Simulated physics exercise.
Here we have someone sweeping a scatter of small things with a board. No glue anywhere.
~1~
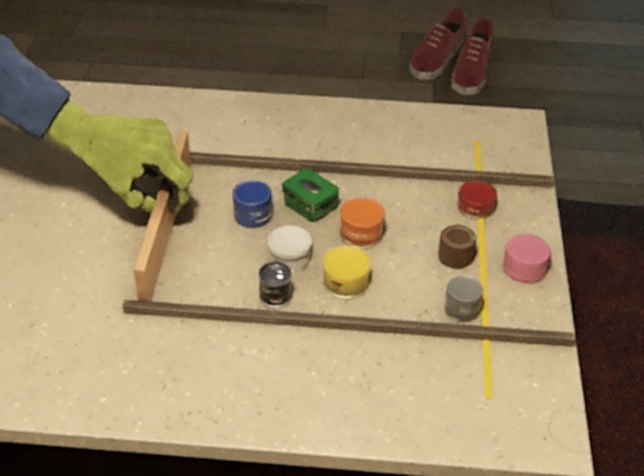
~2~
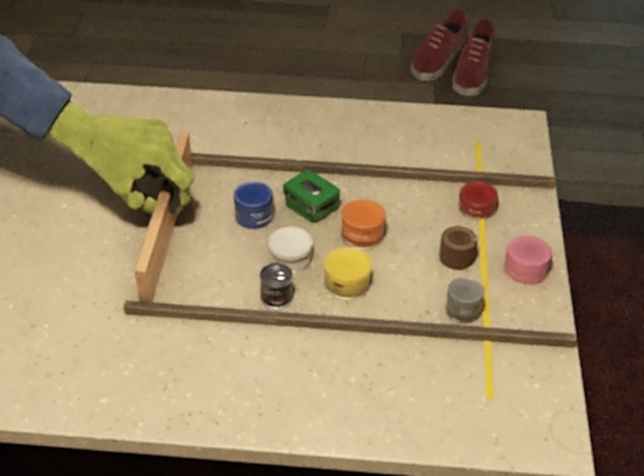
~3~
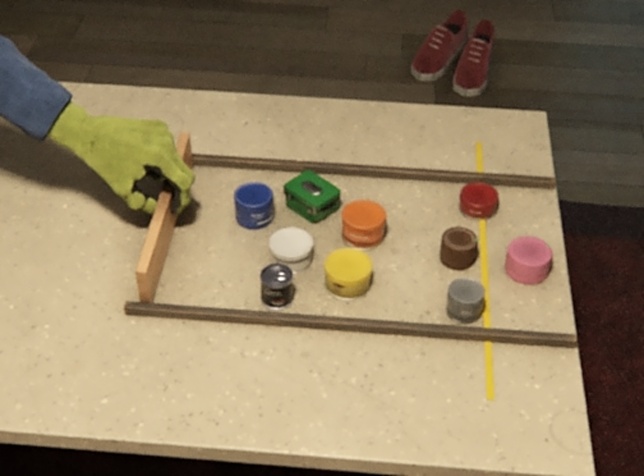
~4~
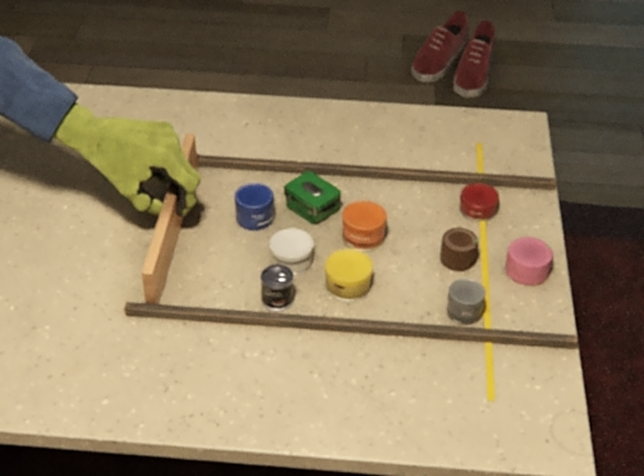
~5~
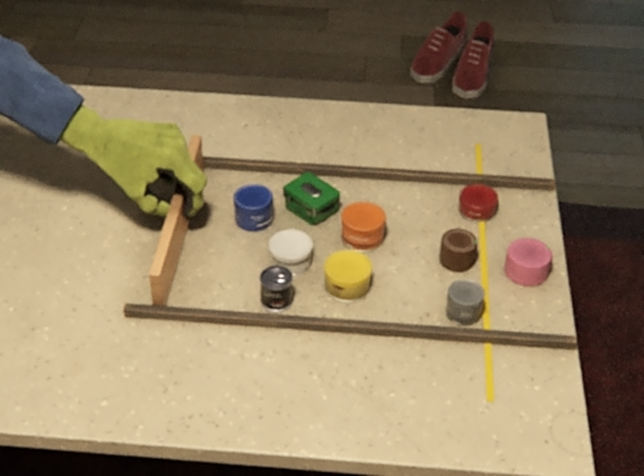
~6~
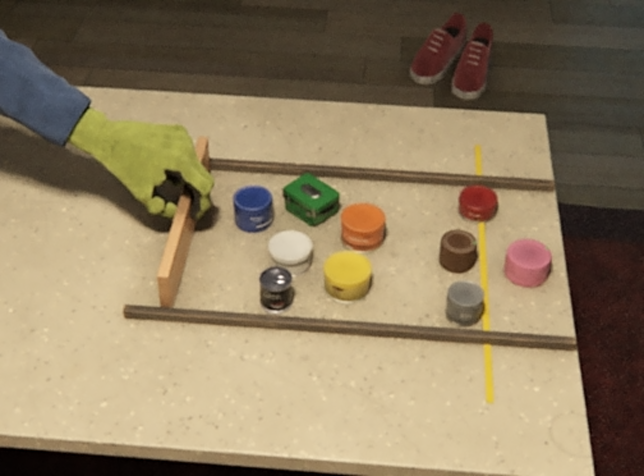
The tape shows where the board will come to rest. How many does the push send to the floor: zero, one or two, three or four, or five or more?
The number that fall off is one or two.
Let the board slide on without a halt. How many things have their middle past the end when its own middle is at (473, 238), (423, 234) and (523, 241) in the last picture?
It would be 1, 0 and 5.
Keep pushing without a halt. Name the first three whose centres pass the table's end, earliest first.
They are the pink lid, the red pot, the brown lid.
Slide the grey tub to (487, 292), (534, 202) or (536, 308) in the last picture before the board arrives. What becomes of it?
Place by place, it does not fall; tumbles off; does not fall.
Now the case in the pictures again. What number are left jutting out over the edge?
1 of them.
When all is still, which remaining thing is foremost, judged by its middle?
Foremost is the red pot.
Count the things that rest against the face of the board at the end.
That makes 4.
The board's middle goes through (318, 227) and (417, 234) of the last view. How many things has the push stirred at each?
The counts are 6 and 10.
Early on, none off yet; pink lid at rest near (527, 263); red pot at rest near (477, 205); grey tub at rest near (465, 303).
A while later, none off yet; pink lid travelled about its own width near (554, 270); red pot travelled a little near (496, 206); grey tub travelled about its own width near (505, 315).
Finally, the number that fall off is one or two; lost, pink lid.
